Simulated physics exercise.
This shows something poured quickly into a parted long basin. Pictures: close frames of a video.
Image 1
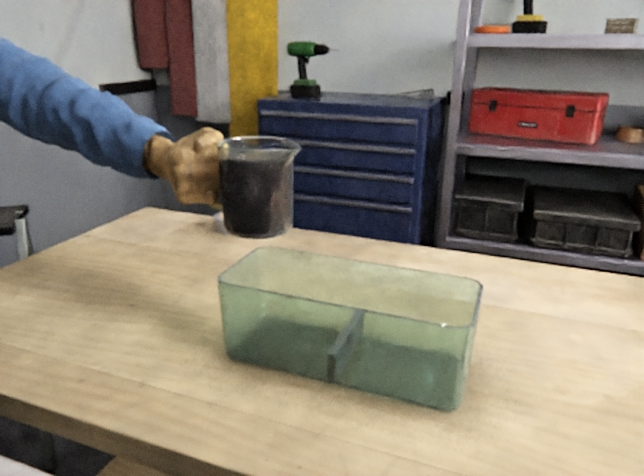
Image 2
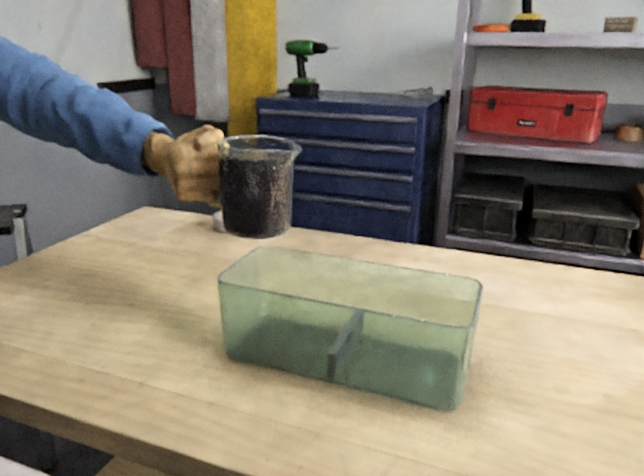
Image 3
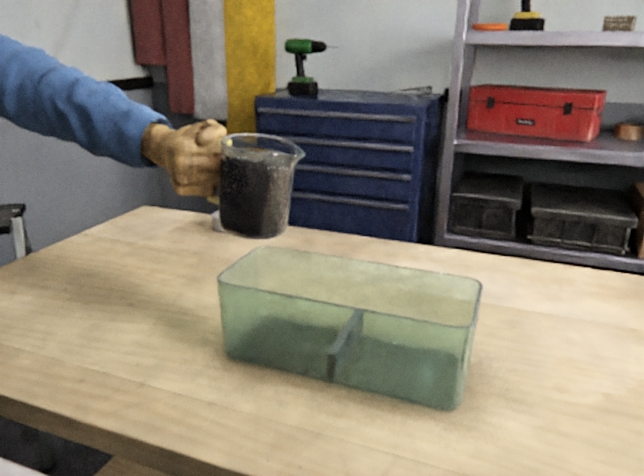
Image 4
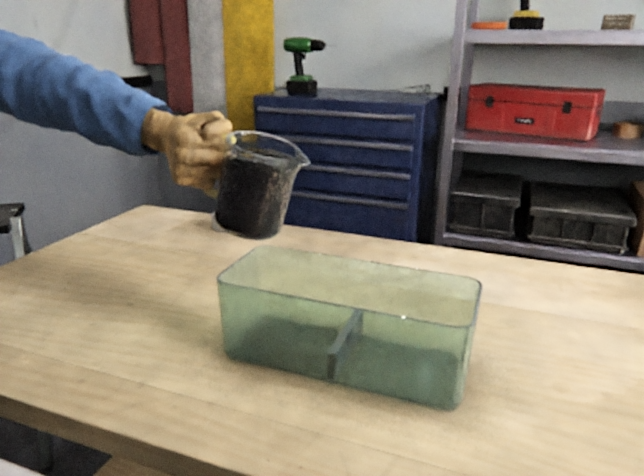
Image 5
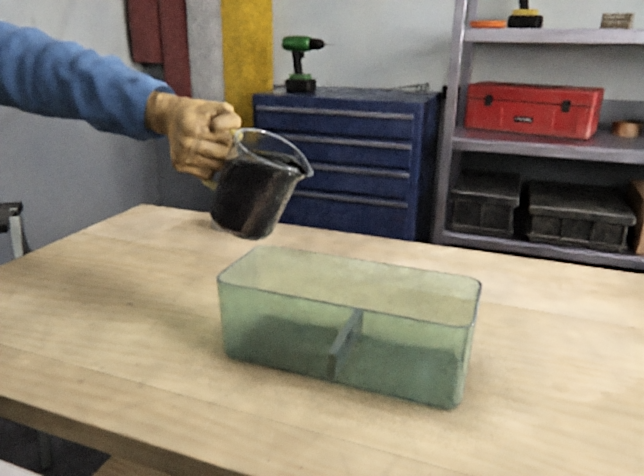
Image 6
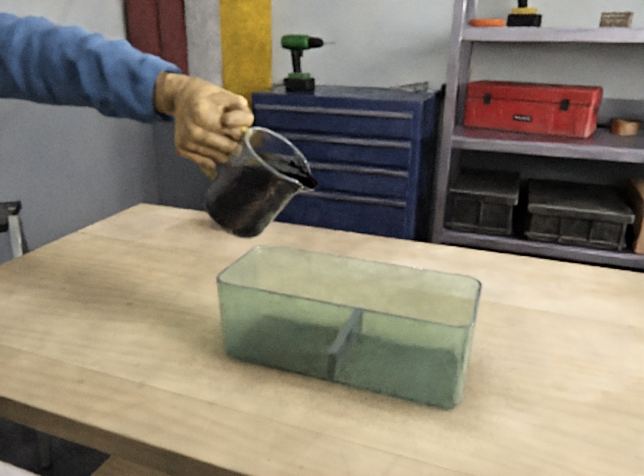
A hand in a blue sleeve held a glass beaker of dark liquid above a divided, clear green basin on a wooden table, then tilted it steadily to the right until the liquid reached the spout.
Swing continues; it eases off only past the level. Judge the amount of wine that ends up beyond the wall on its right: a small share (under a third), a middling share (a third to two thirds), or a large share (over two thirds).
A small share.
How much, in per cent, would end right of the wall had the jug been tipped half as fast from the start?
About 45 per cent.
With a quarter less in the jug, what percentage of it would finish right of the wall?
Some 5 parts in a hundred.
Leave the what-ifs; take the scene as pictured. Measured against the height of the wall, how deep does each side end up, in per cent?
The left part 50 per cent, the right part 20.
A moment on, the jug is tipped right over and 46 per cent is still to pour, 15 is left of the wall and 16 right of it.
Next, the jug is tipped right over and 4 per cent is still to pour, 70 is left of the wall and 19 right of it.
Then the jug is tipped right over and 0 per cent is still to pour, 73 is left of the wall and 22 right of it.
Later the jug is tipped right over and 0 per cent is still to pour, 72 is left of the wall and 22 right of it.
Finally, 72 per cent lies left of the wall, 22 right of it and 5 outside.
